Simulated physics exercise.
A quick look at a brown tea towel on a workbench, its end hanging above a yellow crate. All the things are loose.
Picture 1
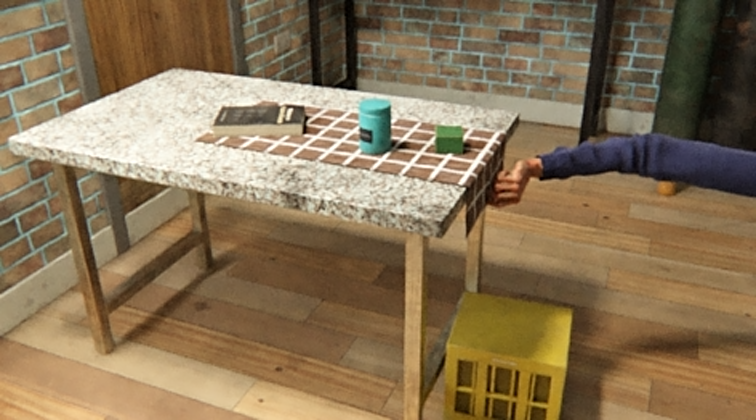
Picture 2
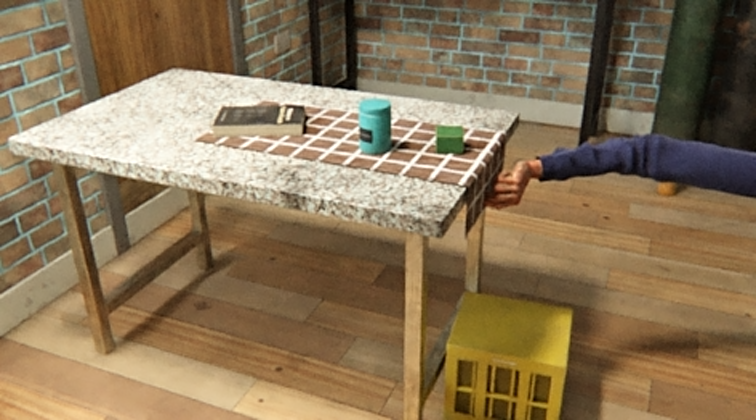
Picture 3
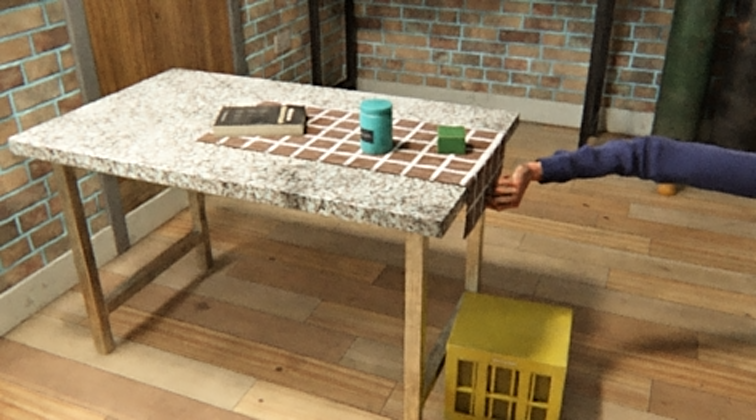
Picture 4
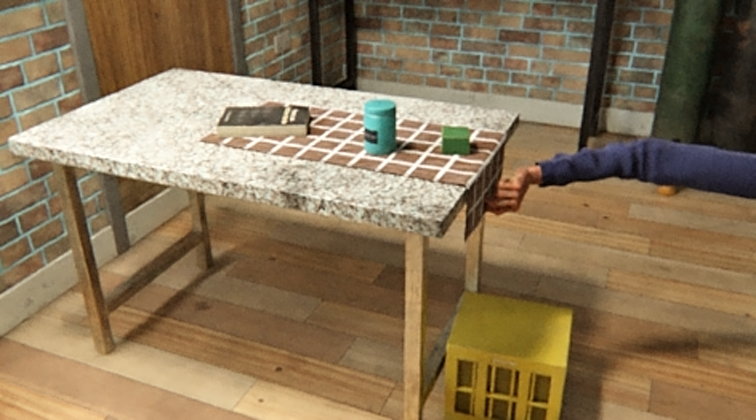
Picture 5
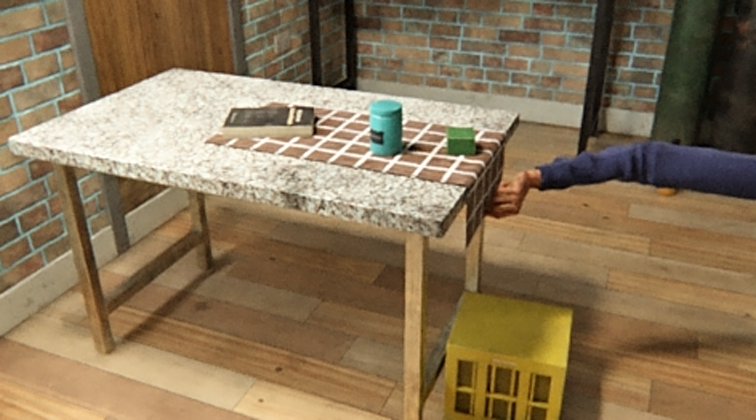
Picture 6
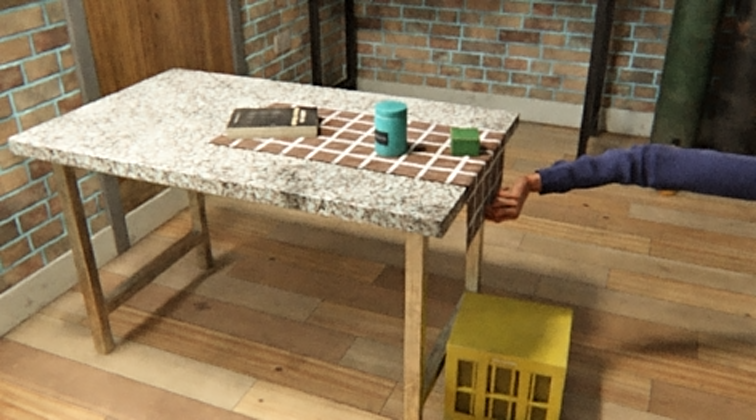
A brown tea towel with white grid lines slides slowly to the right across a speckled workbench, seen from a fixed, slightly raised view in a room with brick walls and a plank floor. On it sit a turquoise jar, a green block and, at its left end, a black book, with a yellow crate below. A blue-sleeved arm at right draws the hanging end slightly downward, and all three objects shift right with the cloth.
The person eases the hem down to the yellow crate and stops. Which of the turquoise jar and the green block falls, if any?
As it turns out, the turquoise jar is carried off the end and the green block falls off.
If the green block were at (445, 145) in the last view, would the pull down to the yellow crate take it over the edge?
Then it comes down.
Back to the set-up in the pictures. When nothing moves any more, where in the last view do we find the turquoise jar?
Around (512, 319).
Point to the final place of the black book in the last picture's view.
Near (380, 137).
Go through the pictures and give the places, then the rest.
The first frame shows tea towel end (465, 240); turquoise jar (375, 103); green block (449, 131); black book (260, 115); top of the crate (526, 344).
The second frame shows tea towel end (466, 240), far hem (191, 140); green block (450, 131); green block stands on the cloth.
The third frame shows tea towel end (463, 241); turquoise jar (376, 103).
The fourth frame shows tea towel end (465, 245), far hem (196, 141); green block (456, 131).
The fifth frame shows tea towel end (465, 251); turquoise jar (387, 105).
The sixth frame shows tea towel end (466, 256), far hem (205, 142); turquoise jar (391, 105); green block (466, 133); top of the crate (526, 344).
Then, 0.92 s past the final frame, hem going down; jar carried along near (457, 138); block down below near (531, 294).
Then, 1.76 s past the final frame, hem on the crate; jar down below near (511, 318); block down below near (531, 295).
When it is over, hem on the crate; jar down below near (511, 318); block down below near (531, 295). The turquoise jar falls off and the green block goes over the edge.
